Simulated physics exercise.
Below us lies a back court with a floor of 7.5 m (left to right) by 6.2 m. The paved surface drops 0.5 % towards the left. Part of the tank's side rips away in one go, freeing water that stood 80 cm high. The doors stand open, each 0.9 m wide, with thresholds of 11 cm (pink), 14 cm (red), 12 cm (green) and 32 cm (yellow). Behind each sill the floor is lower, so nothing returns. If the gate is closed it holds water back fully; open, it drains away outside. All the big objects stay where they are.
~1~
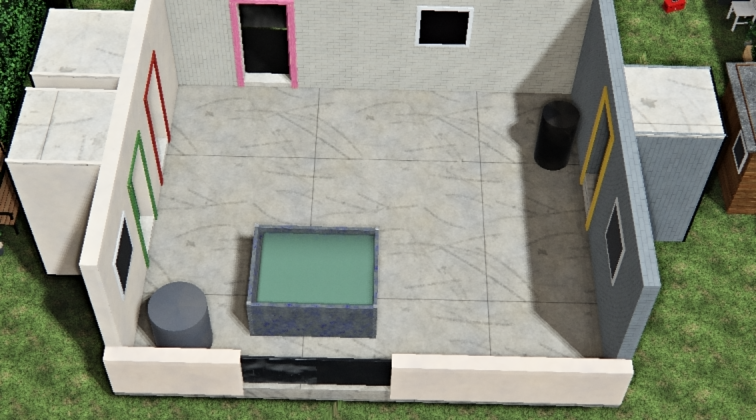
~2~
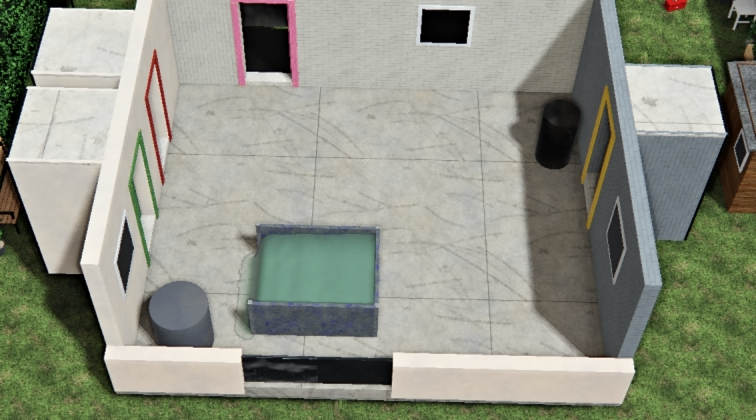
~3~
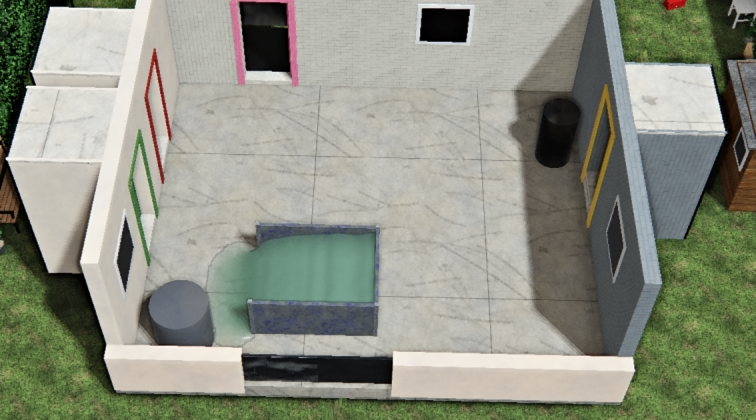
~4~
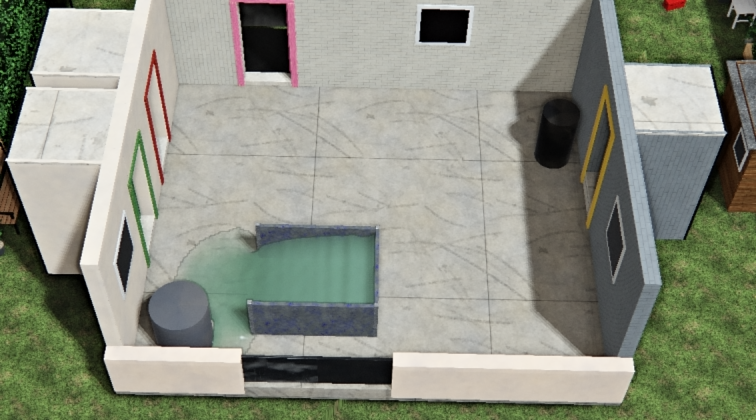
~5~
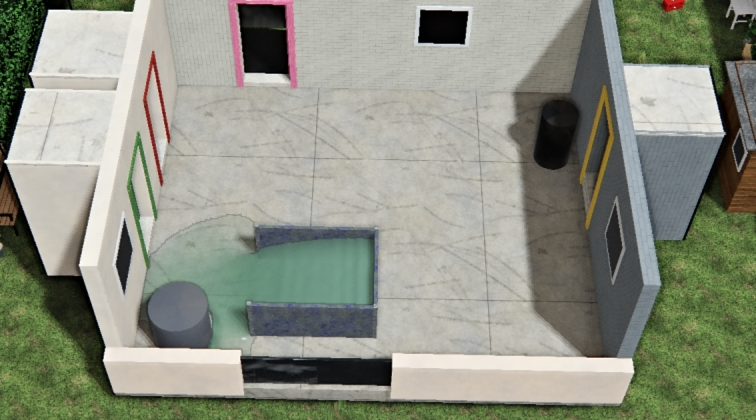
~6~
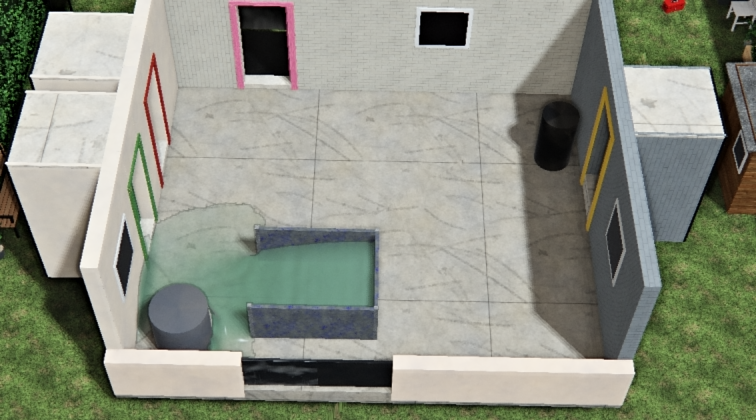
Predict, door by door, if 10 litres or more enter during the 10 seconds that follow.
The water let in: At the pink door it exceeds the limit; at the red door it keeps below the limit; at the green door it goes over the limit; at the yellow door it stays under the limit.
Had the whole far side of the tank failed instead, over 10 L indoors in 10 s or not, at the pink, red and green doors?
Against that limit: Pink over, red not over, green not over.
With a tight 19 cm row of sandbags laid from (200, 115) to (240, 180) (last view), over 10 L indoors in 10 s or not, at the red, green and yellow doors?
Against that limit: Red over, green past it, yellow not over.
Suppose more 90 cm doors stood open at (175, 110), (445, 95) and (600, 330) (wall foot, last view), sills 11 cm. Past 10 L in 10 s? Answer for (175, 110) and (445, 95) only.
In that order: Over, not over.
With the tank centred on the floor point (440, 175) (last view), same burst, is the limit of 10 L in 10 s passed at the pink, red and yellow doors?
Against that limit: Pink above, red above, yellow not over.
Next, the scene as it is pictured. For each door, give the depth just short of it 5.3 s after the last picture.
Depths in cm: Pink 14, red 5, green 6, yellow 2.
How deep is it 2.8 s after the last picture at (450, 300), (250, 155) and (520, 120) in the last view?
In that order: 0, 3 and 0 cm.
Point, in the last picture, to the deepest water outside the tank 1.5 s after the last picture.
Around (131, 374).
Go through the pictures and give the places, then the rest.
Still water, 80 cm deep, in the tank at (315, 268), in the first picture.
Water pours out at (258, 285) and has run 0.8 m, to (243, 333); typically 7 cm deep outside, 80 cm at the tank's back, in the second picture.
The front is at (220, 338), 1.0 m from the gap at (258, 285); 1.3 m2 of floor is under water; 79 cm left at the back of the tank, in the third picture.
Water pours out at (258, 287) and has run 1.4 m, to (194, 253); typically 13 cm deep outside, 72 cm at the tank's back, in the fourth picture.
Water pours out at (257, 288) and has run 2.0 m, to (149, 265); typically 10 cm deep outside, 67 cm at the tank's back, in the fifth picture.
Water pours out at (258, 290) and has run 2.3 m, to (155, 230); typically 10 cm deep outside, 67 cm at the tank's back, in the sixth picture.
Then, 0.7 s after the last picture water covers 15 % of the floor and is deepest (52 cm) near (157, 288); pink door not reached, red door 5 cm at the sill, 0 L in, green door 32 cm at the sill, 55 L in, yellow door not reached.
Then, 1.5 s after the last picture water covers 25 % of the floor and is deepest (52 cm) near (131, 374); pink door not reached, red door 11 cm at the sill, 0 L in, green door 29 cm at the sill, 156 L in, yellow door not reached.
Then, 2.8 s after the last picture water covers 40 % of the floor and is deepest (25 cm) near (131, 374); pink door 17 cm at the sill, 6 L in, red door 9 cm at the sill, 0 L in, green door 19 cm at the sill, 227 L in, yellow door not reached.
Then, 5.3 s after the last picture water covers 75 % of the floor and is deepest (15 cm) near (176, 105); pink door 14 cm at the sill, 26 L in, red door 5 cm at the sill, 0 L in, green door 6 cm at the sill, 240 L in, yellow door 2 cm at the sill, 0 L in.
Then, 9.3 s after the last picture water covers 95 % of the floor and is deepest (9 cm) near (483, 125); pink door 5 cm at the sill, 30 L in, red door 7 cm at the sill, 0 L in, green door 5 cm at the sill, 240 L in, yellow door 6 cm at the sill, 0 L in.
